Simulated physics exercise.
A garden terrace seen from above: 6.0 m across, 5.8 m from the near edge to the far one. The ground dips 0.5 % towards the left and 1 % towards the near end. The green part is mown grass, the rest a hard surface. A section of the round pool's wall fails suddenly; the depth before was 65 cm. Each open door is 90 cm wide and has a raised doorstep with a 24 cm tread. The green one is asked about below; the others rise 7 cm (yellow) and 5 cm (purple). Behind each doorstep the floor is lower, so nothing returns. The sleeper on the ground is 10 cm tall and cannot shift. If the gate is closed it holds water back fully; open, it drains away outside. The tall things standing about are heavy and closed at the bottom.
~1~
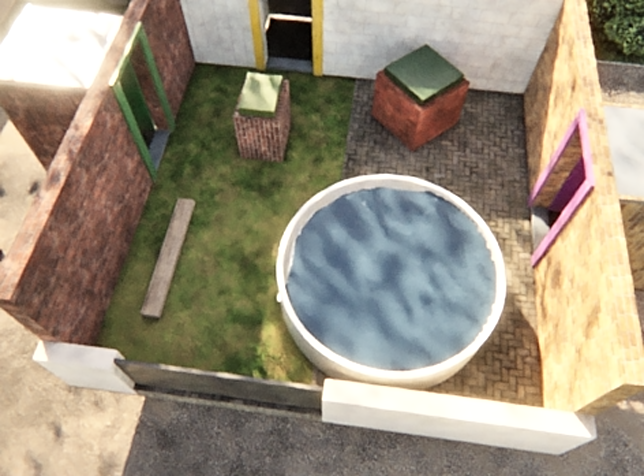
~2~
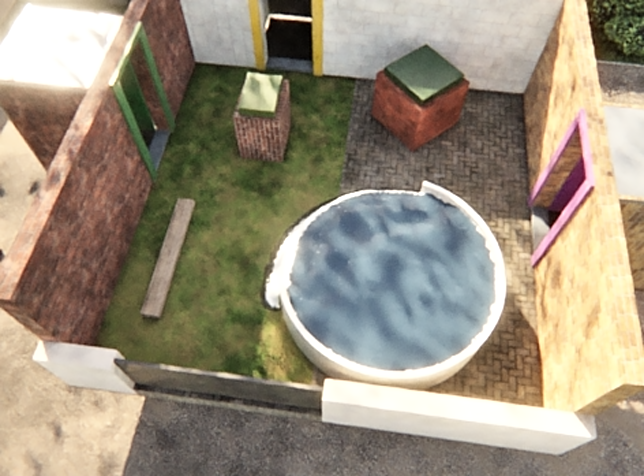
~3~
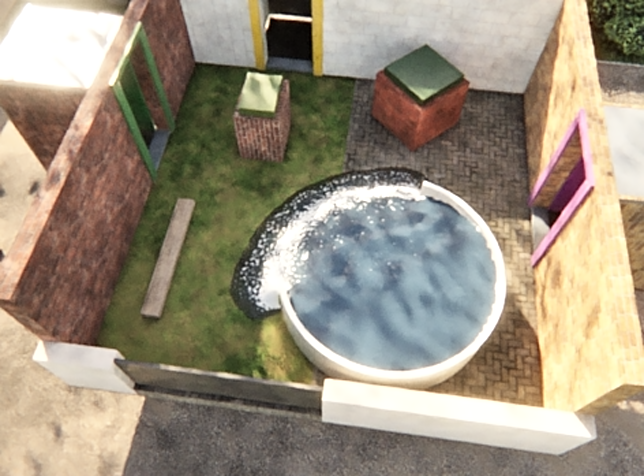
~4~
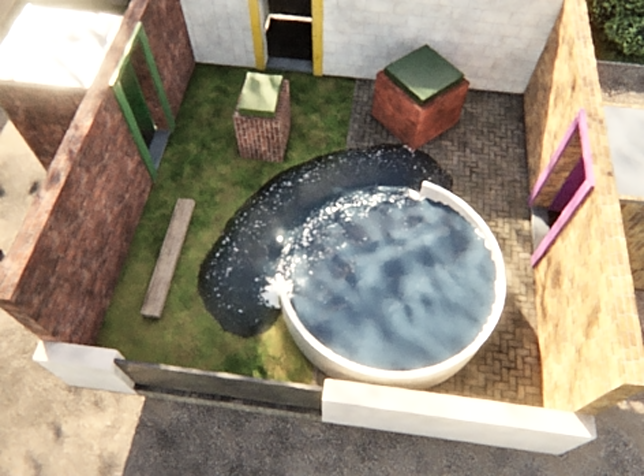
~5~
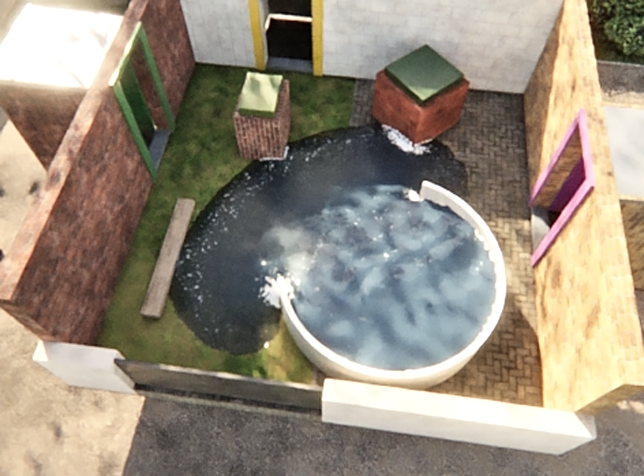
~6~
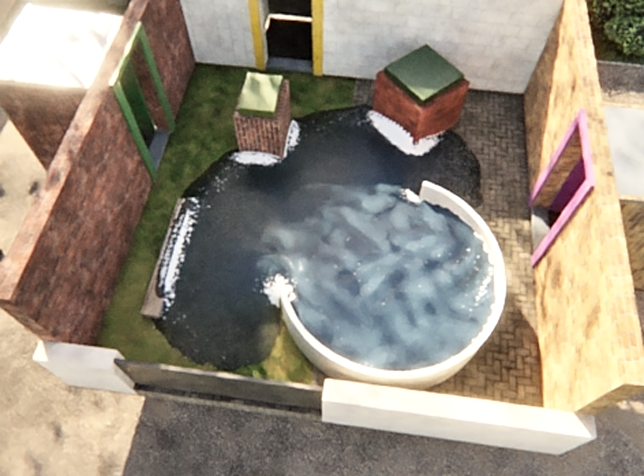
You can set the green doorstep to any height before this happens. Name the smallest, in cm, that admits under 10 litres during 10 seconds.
About 29 cm.
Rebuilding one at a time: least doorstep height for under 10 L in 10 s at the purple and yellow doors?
About 7.5 cm at purple and 23 cm at yellow.
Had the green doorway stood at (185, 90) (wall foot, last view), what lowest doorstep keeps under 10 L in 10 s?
Roughly 28 cm.
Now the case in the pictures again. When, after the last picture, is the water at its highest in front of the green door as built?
Near 1.8 s.
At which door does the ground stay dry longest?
Last comes the purple one.
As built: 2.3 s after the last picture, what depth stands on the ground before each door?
Depths in cm: Yellow 20, green 24, purple 1.
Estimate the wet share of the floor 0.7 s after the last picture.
Near 60 per cent is wet.
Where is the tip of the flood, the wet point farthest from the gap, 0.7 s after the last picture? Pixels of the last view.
At about (501, 100).
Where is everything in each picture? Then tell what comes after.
The first frame shows still water, 65 cm deep, in the round pool at (390, 268); the green door at (147, 110) is dry.
In the second frame, the front is at (265, 298), 0.3 m from the gap on the far side; 0.6 m2 of floor is wet, 65 cm left at the back.
In the third frame, the front is at (237, 291), 0.7 m from the gap on the far side; 2.3 m2 of floor is wet, 65 cm left at the back.
In the fourth frame, the front is at (204, 275), 1.2 m from the gap on the far side; 4.8 m2 of floor is wet, 65 cm left at the back.
In the fifth frame, the front is at (184, 243), 1.6 m from the gap on the far side; 7.8 m2 of floor is wet, 65 cm left at the back.
In the sixth frame, water pours out on the far side and has run 2.0 m, to (363, 109); about 7 cm deep outside, 62 cm at the back; the green door at (147, 110), 3.0 m from the gap, is still 0.9 m from the nearest water.
Then, 0.7 s after the last picture water covers 60 % of the floor, deepest (28 cm) near (281, 166); 13 cm at the green door, 1 litre in over its 5 cm doorstep.
Then, 2.3 s after the last picture water covers 80 % of the floor, deepest (36 cm) near (409, 91); 24 cm at the green door, 205 litres in over its 5 cm doorstep.
Then, 9.3 s after the last picture water covers 100 % of the floor, deepest (21 cm) near (541, 427); 12 cm at the green door, 503 litres in over its 5 cm doorstep.
At the green door as built, the water peaked near 27 cm, 1.7 s after the last picture.
With a doorstep of 25.5 cm, 26 litres would have come in within the 10 s; with 34.5 cm, 1 litre. So under 10 litres takes about 29 cm.
